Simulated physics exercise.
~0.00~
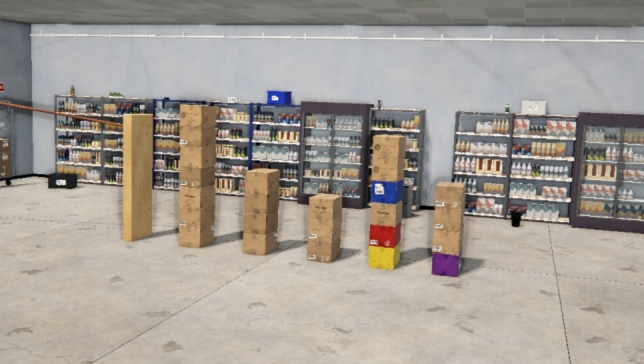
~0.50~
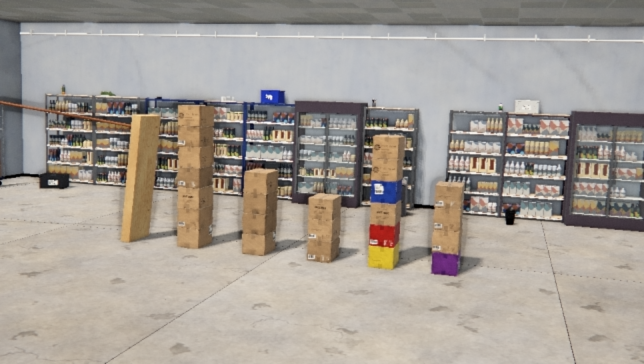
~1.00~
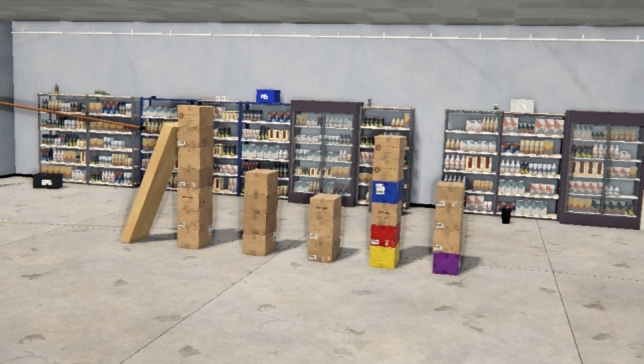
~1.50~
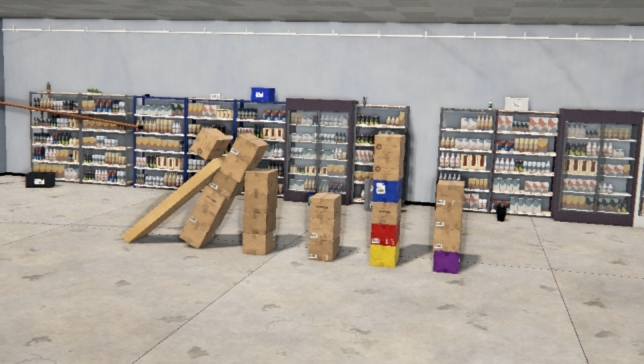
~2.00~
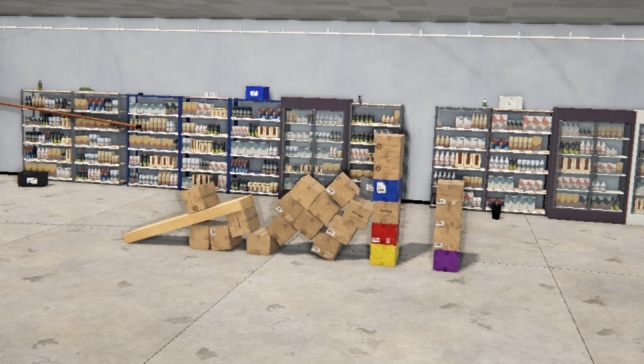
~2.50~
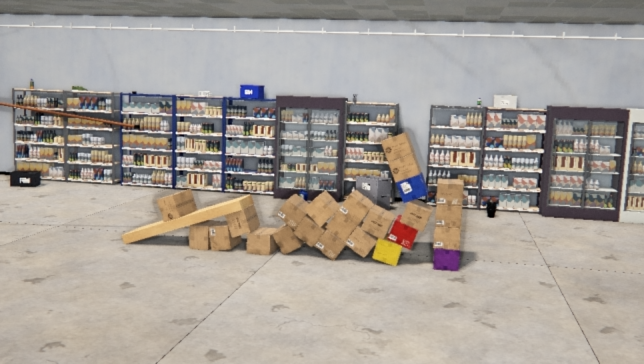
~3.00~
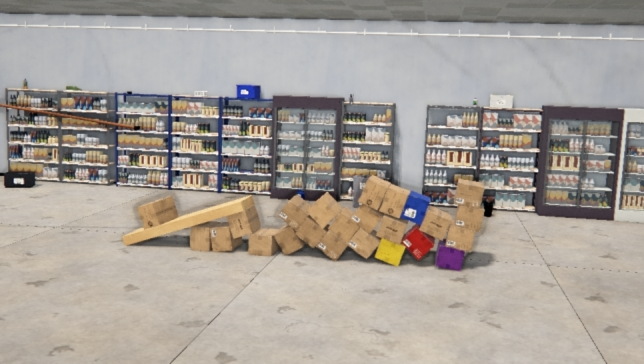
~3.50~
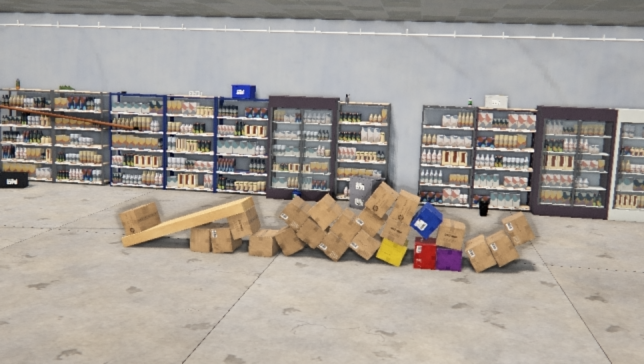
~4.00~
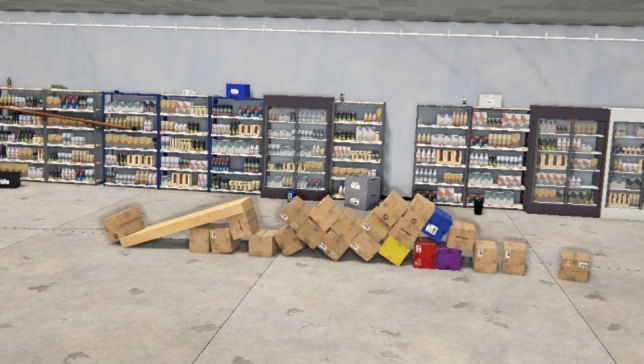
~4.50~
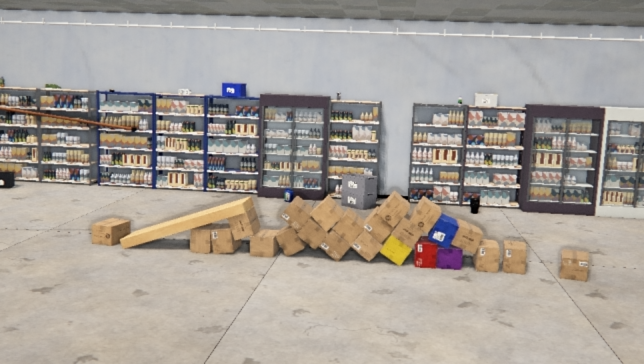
Inside a shop with a pale concrete floor, seen from the front by a slowly drifting view, stocked shelves and dark cabinets line the grey back wall. A tall wooden board stands at the left of a row of brown carton stacks, with blue, red and yellow cartons in one stack and a purple one under the last. The board tips right into the first stack, and the stacks topple rightward in turn. The coloured stack collapses against the last, which breaks apart too. Finally the board lies slanted on cartons, the red one on its side, the yellow and blue tilted.
